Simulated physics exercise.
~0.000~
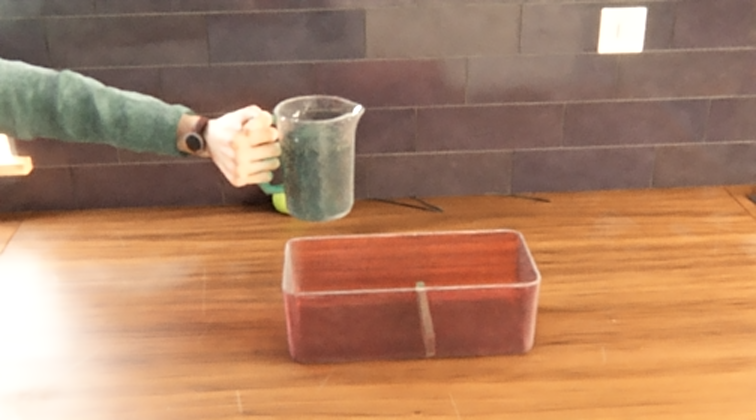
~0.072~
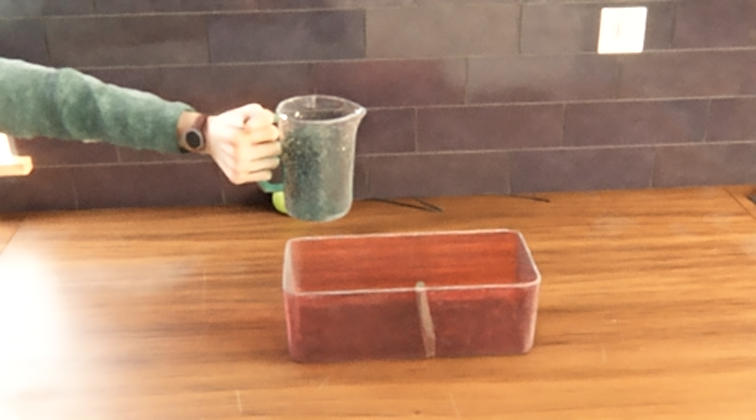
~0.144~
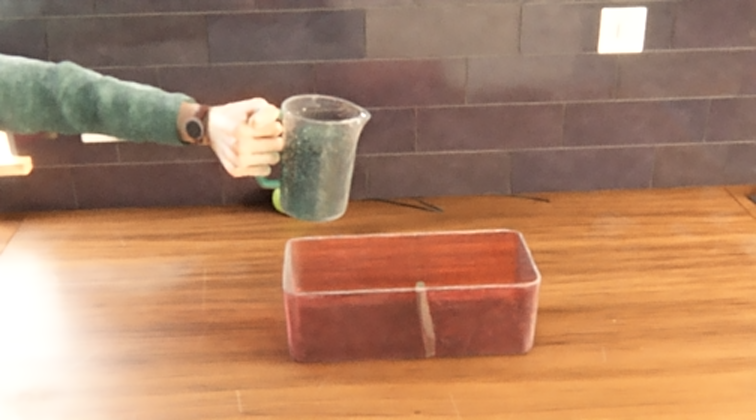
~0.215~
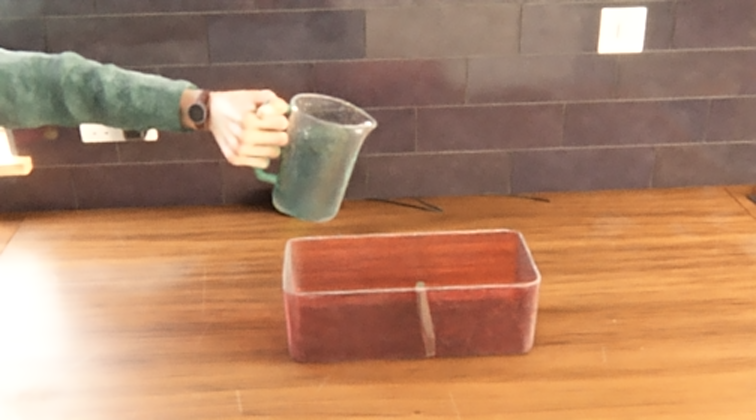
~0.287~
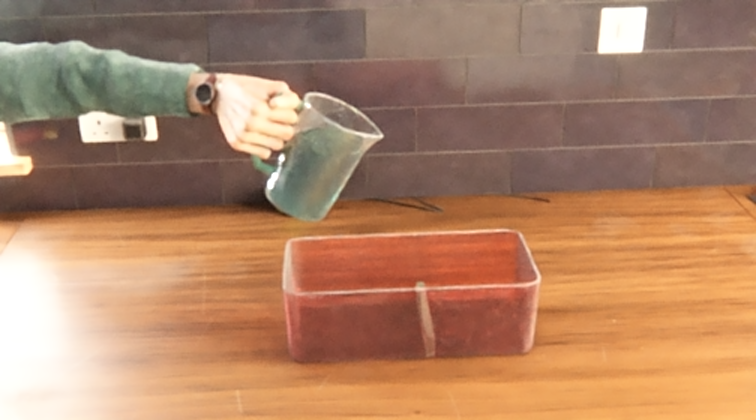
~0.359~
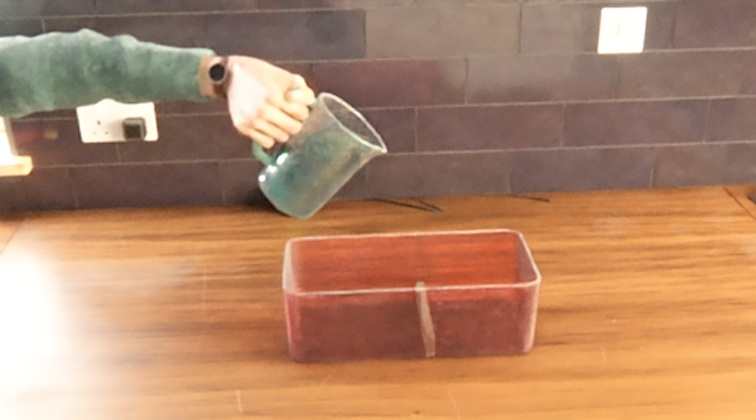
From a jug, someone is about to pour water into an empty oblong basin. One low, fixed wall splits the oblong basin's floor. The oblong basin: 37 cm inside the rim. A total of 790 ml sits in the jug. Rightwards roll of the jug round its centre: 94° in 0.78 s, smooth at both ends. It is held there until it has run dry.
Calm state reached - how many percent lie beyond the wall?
87 percent, roughly.
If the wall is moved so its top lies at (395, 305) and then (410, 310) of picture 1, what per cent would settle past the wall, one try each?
First try about 95 %, second try about 90 %.
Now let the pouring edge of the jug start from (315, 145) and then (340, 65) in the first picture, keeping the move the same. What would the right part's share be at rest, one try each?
10 and 65 %.
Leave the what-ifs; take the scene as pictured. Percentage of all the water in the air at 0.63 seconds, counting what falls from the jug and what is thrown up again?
Roughly 20 percent.
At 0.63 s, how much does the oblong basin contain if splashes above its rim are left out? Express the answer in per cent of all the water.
Some 5 per cent.
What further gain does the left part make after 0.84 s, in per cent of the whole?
It comes to about 10 per cent.
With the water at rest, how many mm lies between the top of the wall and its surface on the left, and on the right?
I'd say some 32 mm on the left and some 6 mm on the right.
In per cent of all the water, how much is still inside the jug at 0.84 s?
36 per cent or thereabouts.
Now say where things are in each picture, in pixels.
In the first frame, it leans 0°; its right rim is at (363, 109); the water meets the walls at (281, 138) and (352, 135); the oblong basin's rim runs from (285, 266) to (529, 256); the wall's top is at (425, 308).
In the second frame, it leans 2°; its right rim is at (365, 110); the water meets the walls at (281, 137) and (352, 136).
In the third frame, it leans 8°; its right rim is at (370, 115); the water meets the walls at (284, 137) and (355, 136).
In the fourth frame, it leans 17°; its right rim is at (377, 123); the water meets the walls at (285, 143) and (359, 137).
In the fifth frame, it leans 28°; its right rim is at (383, 135); the water meets the walls at (280, 154) and (366, 139).
In the sixth frame, it leans 41°; its right rim is at (387, 150); the water meets the walls at (272, 158) and (379, 144).
After 0.63 s the tilt is 86° and 76 per cent is still to pour, 1 is left of the wall and 4 right of it.
After 0.84 s the tilt is 94° and 37 per cent is still to pour, 2 is left of the wall and 38 right of it.
After 1.05 s the tilt is 94° and 14 per cent is still to pour, 4 is left of the wall and 71 right of it.
After 1.28 s the tilt is 94° and 5 per cent is still to pour, 6 is left of the wall and 84 right of it.
In the end 12 per cent lies left of the wall, 87 right of it and 1 outside.
